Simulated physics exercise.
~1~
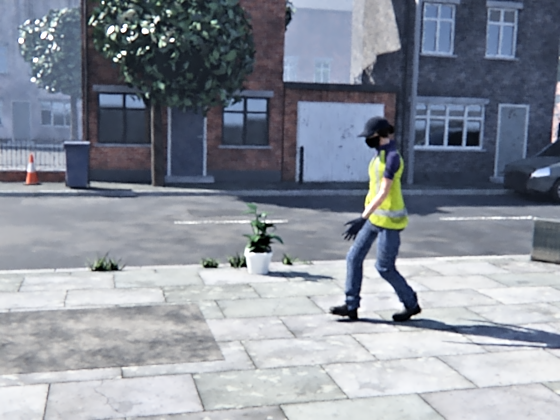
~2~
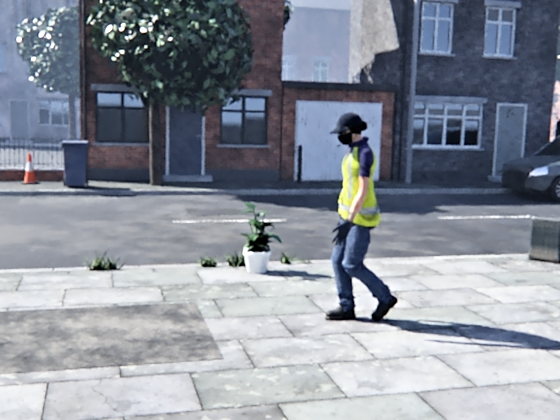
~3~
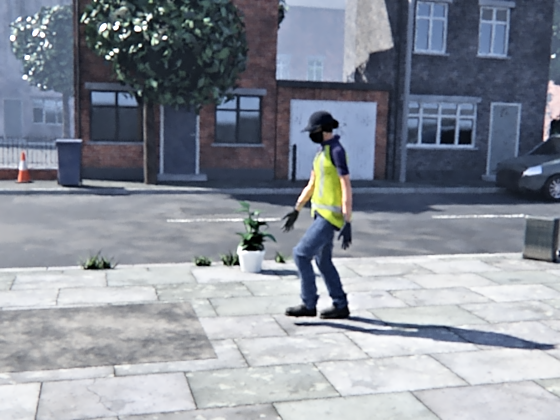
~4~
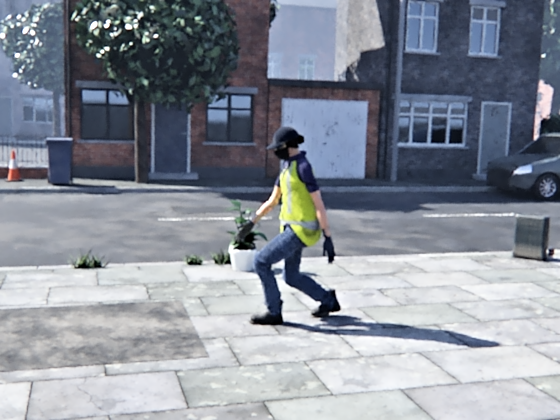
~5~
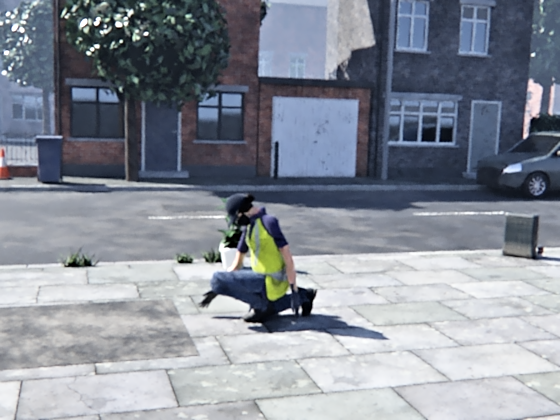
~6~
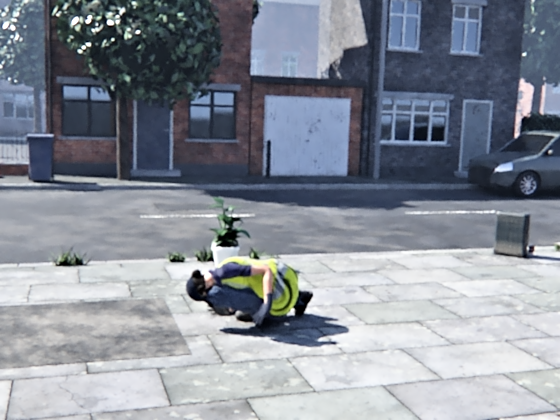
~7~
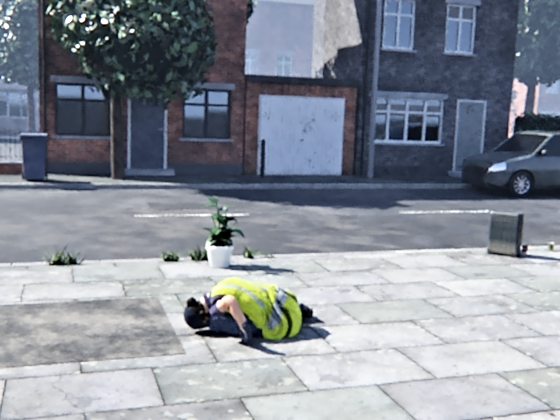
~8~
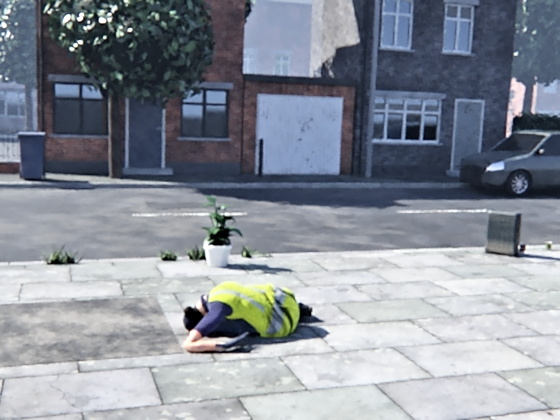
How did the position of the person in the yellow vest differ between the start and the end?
At the start the person was upright and walking, well to the right of the potted plant. By the end they were down on the paving in front of the plant, farther left and close to the dark mat.
A shopper in a yellow vest and dark cap walked left along the pavement past a potted plant, then suddenly sank to the knees and folded forward, ending face down and curled up, head just short of the dark mat.
